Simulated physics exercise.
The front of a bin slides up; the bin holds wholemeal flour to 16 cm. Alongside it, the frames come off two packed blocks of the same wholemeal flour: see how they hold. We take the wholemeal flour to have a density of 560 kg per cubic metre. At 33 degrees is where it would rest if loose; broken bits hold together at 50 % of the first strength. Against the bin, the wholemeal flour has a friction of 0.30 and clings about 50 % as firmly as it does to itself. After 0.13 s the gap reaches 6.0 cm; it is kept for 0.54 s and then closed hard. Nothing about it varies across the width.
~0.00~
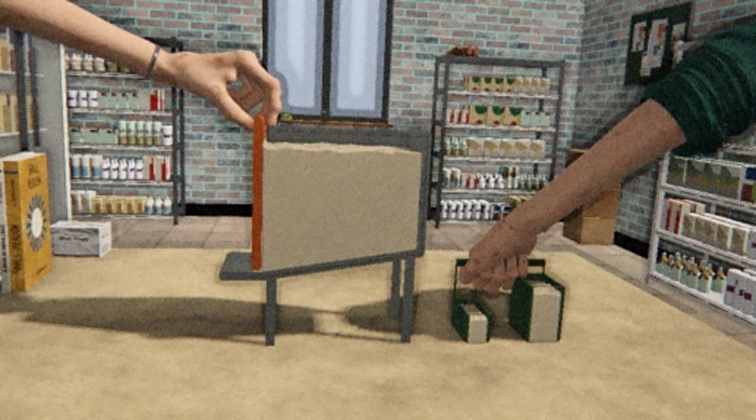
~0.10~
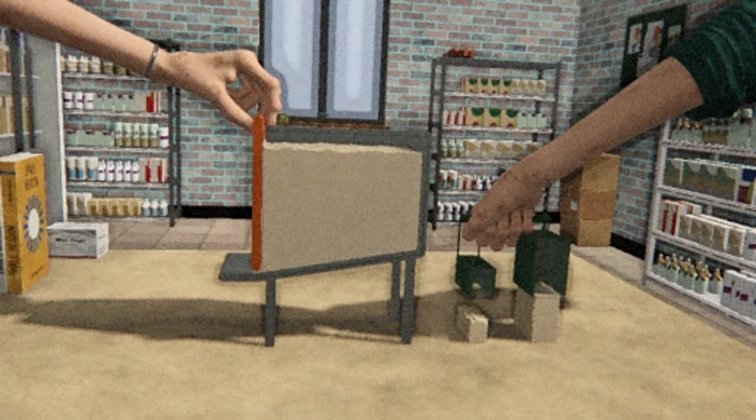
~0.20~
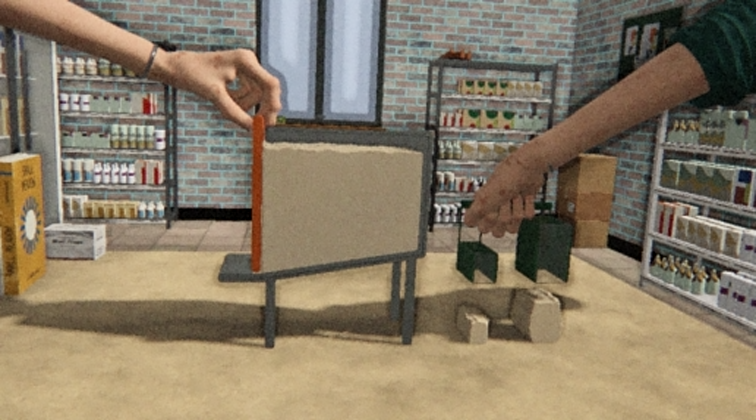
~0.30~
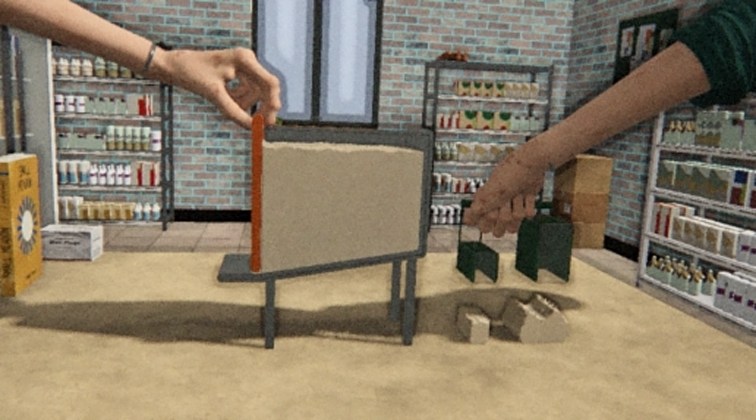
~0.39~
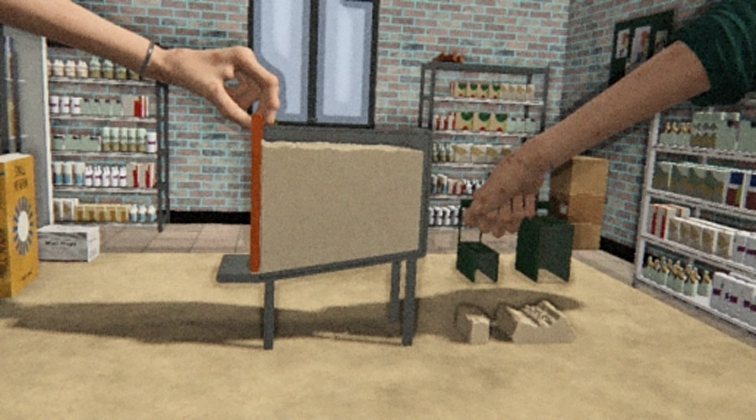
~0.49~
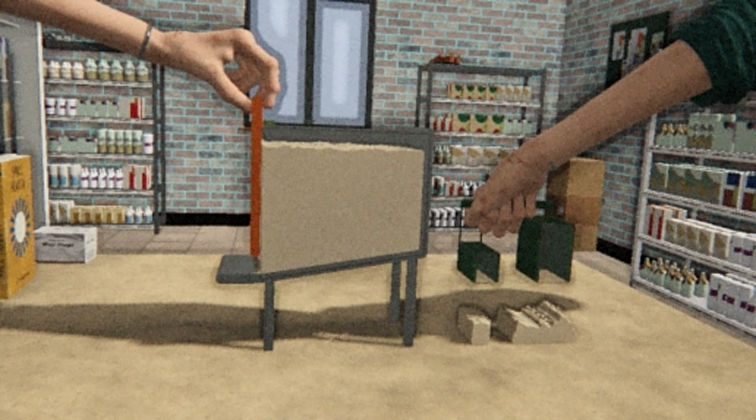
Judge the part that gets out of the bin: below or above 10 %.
Watching it play out, you'd see a figure shy of 10 %.
After 0.66 s, the hatch is 6.0 cm open and 0 % is out.
After 0.86 s, the hatch is 6.0 cm open and 0 % is out.
After 1.06 s, the hatch is 6.0 cm open and 0 % is out.
After 1.25 s, the hatch is 1.7 cm open and 0 % is out.
After 1.70 s, at the end, the hatch is shut and 0 % is out.
